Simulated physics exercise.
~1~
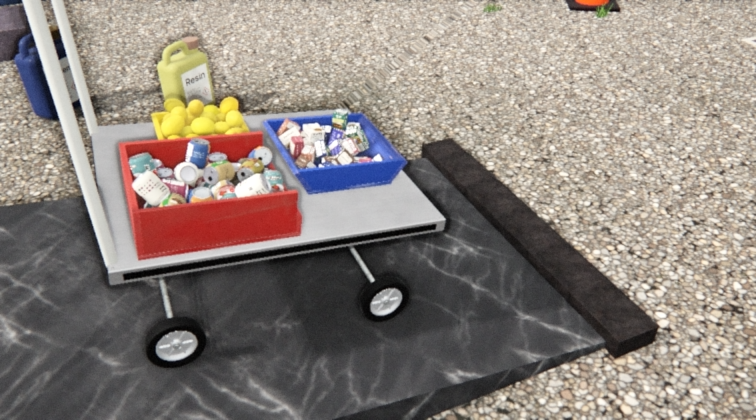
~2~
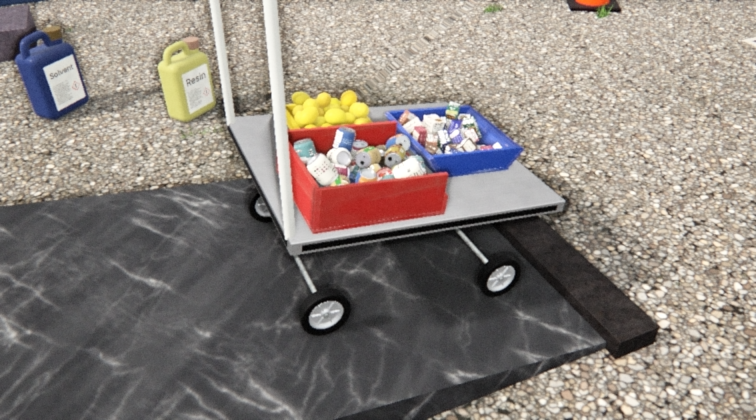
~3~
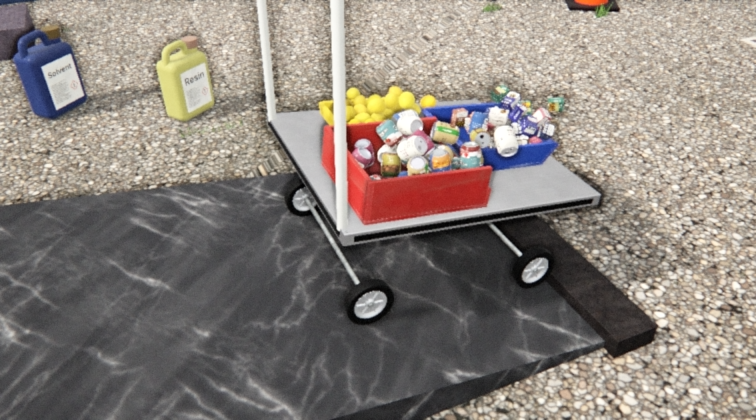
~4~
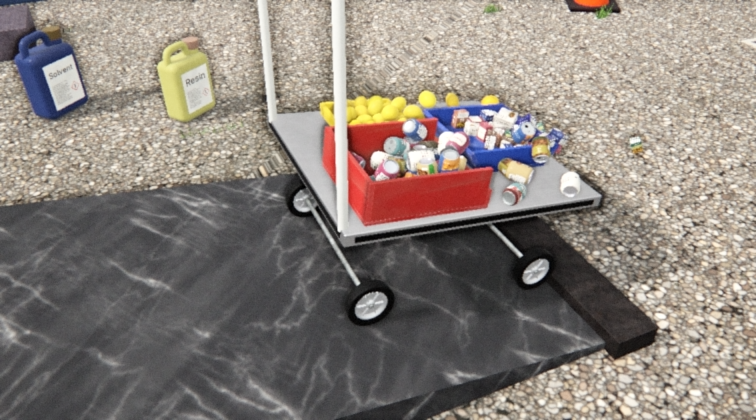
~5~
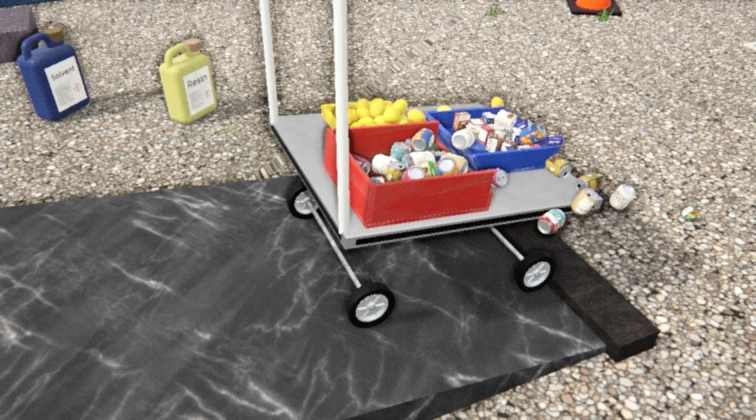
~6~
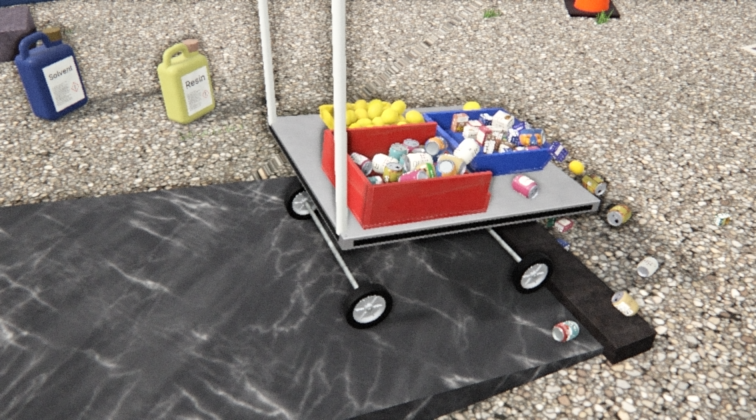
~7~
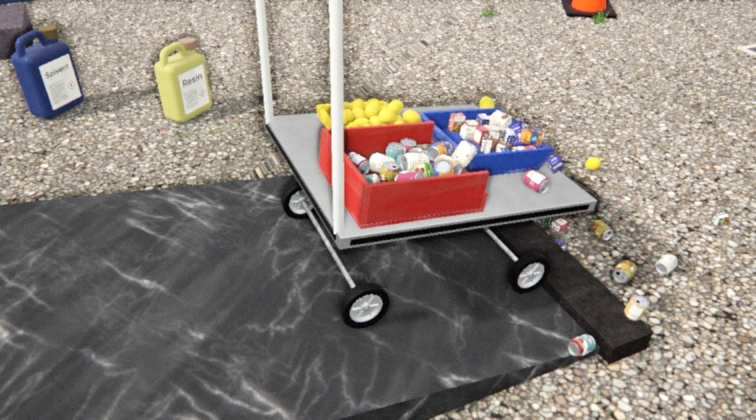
A stock cart carrying red, yellow and blue crates of loose goods rolls right along a dark marbled ramp and stops at a low kerb. Cans, small cartons and yellow pieces surge forward, some spilling over the deck onto the kerb and gravel, while the crates stay in place.
